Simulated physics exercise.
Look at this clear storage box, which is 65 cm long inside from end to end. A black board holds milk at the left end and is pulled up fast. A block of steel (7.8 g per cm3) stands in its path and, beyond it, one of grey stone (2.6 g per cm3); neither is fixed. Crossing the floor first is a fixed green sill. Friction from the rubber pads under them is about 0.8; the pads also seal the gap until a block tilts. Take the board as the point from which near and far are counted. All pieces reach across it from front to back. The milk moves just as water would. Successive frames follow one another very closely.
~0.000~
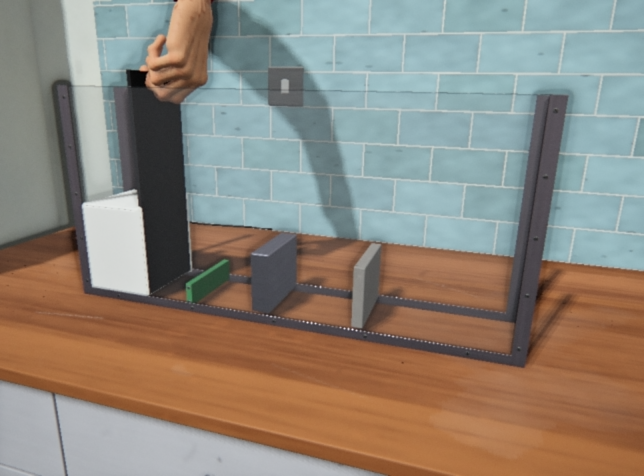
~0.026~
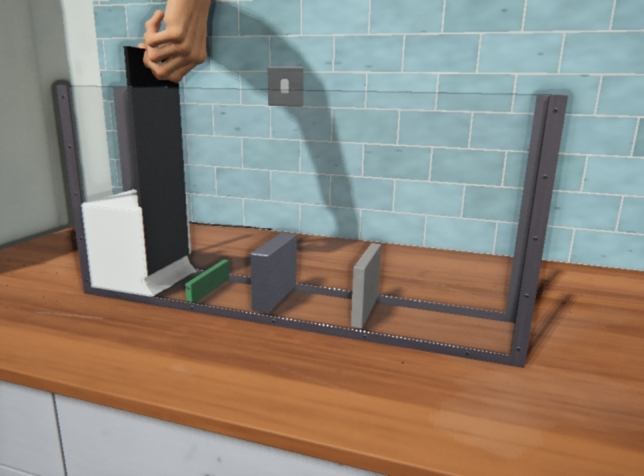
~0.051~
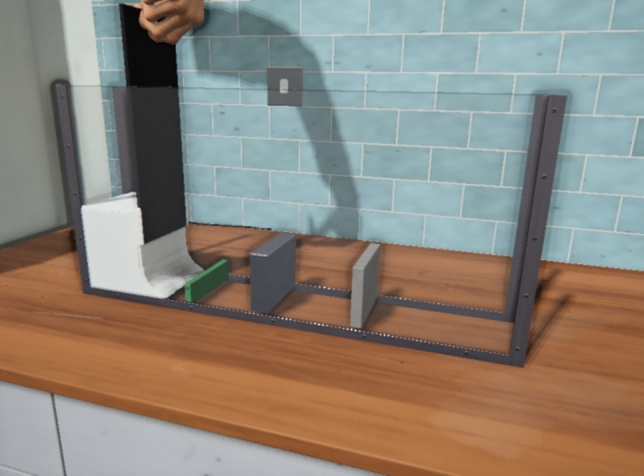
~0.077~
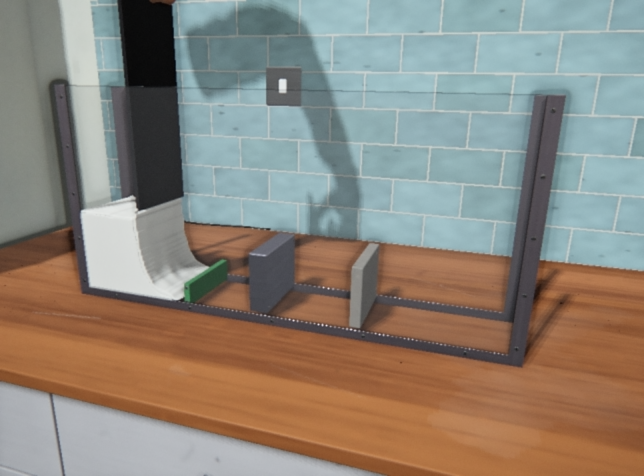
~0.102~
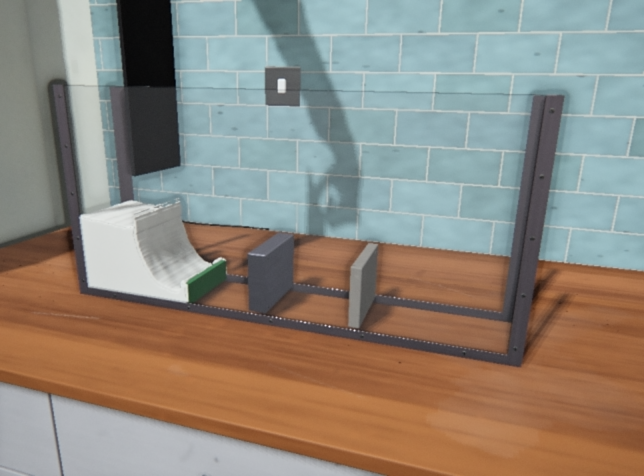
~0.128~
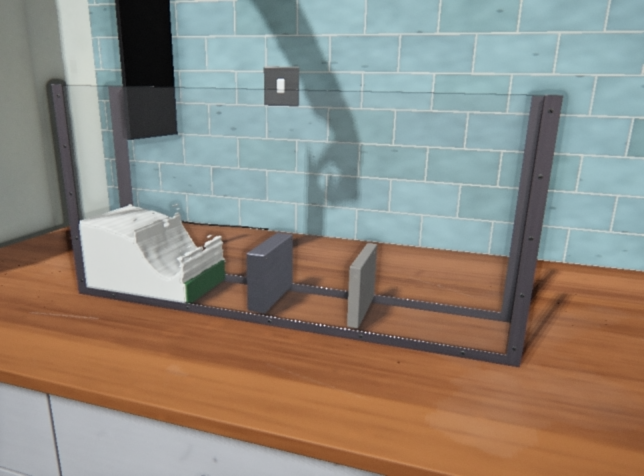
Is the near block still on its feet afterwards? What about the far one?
The first block is going to survive it. The second is going to tumble.
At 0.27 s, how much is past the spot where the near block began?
Close to 6 percent of it.
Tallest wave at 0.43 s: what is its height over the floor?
Roughly 10.5 cm up.
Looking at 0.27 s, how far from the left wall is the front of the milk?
About 34 cm.
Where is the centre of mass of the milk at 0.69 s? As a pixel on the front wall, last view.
Roughly at pixel (180, 288).
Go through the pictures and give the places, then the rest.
The milk tops out at (88, 205) by the left wall; its leading edge has got to (145, 293); the board ends at (147, 294); the near block's top is at (259, 258); the far block's top is at (359, 271), in the first picture.
The milk tops out at (88, 206) by the left wall; its leading edge has got to (152, 294); the board ends at (145, 275), in the second picture.
The milk tops out at (87, 208) by the left wall; its leading edge has got to (163, 296); the board ends at (142, 243), in the third picture.
The milk tops out at (86, 213) by the left wall; its leading edge has got to (176, 298); the board ends at (137, 210), in the fourth picture.
The milk tops out at (86, 219) by the left wall; its leading edge has got to (183, 299); the board ends at (133, 175), in the fifth picture.
The milk tops out at (85, 224) by the left wall; its leading edge has got to (182, 299); the board is clear; the near block's top is at (254, 258); the far block's top is at (355, 271), in the sixth picture.
After 0.27 s the front has run 33 cm from the left wall, the near block is upright and the far block is upright.
After 0.43 s the near block is upright and the far block leans 8°.
After 0.69 s the near block is upright and the far block lies flat.
In the end the near block is upright and the far block lies flat; 3 per cent of the milk is past where the far block first stood.
